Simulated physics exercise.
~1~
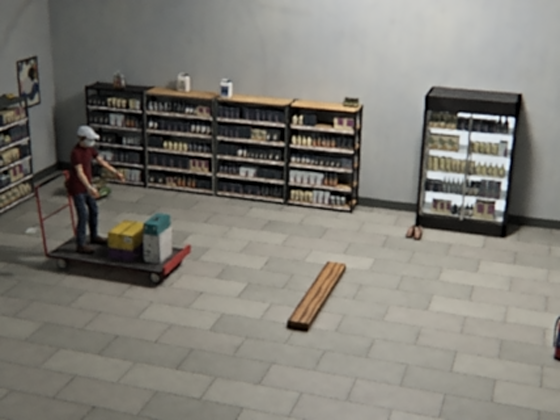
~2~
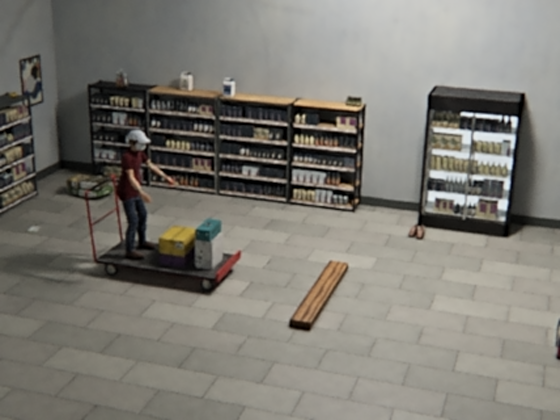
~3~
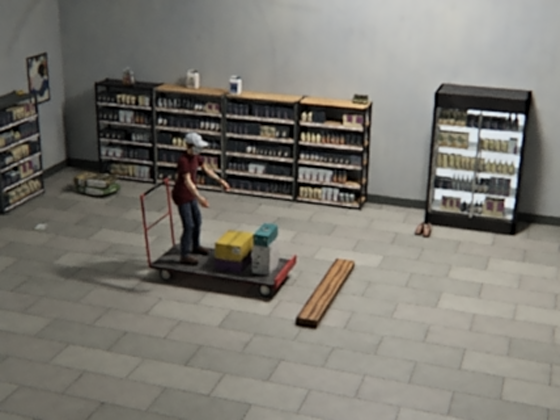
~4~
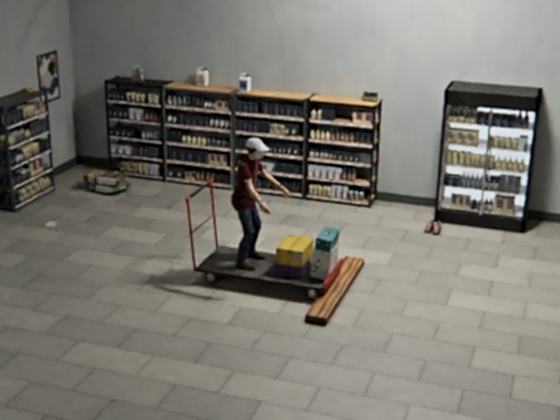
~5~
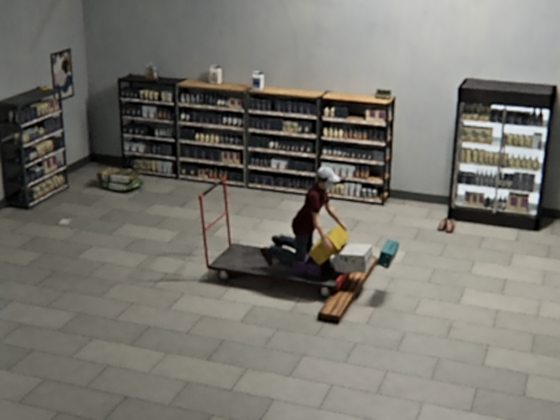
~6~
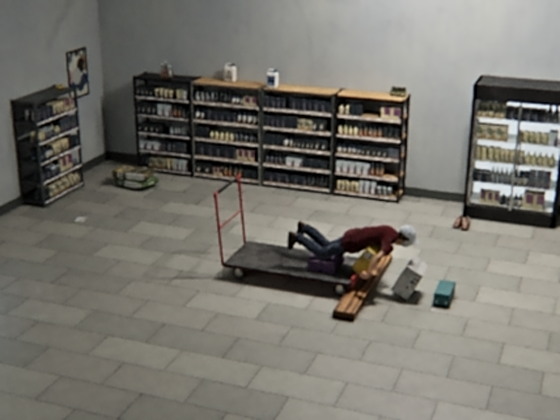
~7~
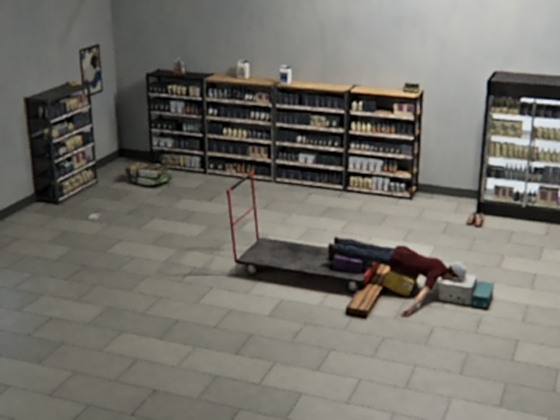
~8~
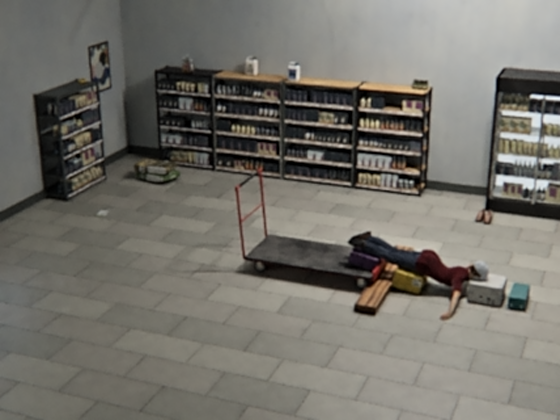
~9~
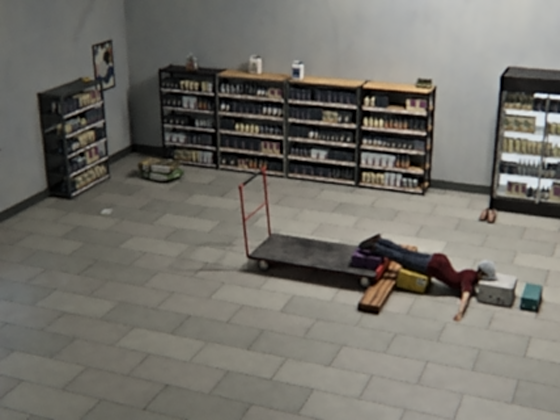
Shop floor with stocked shelves, a red-handled cart rolling right and stopping at a low step, its rider and boxes pitching forward, ending sprawled.
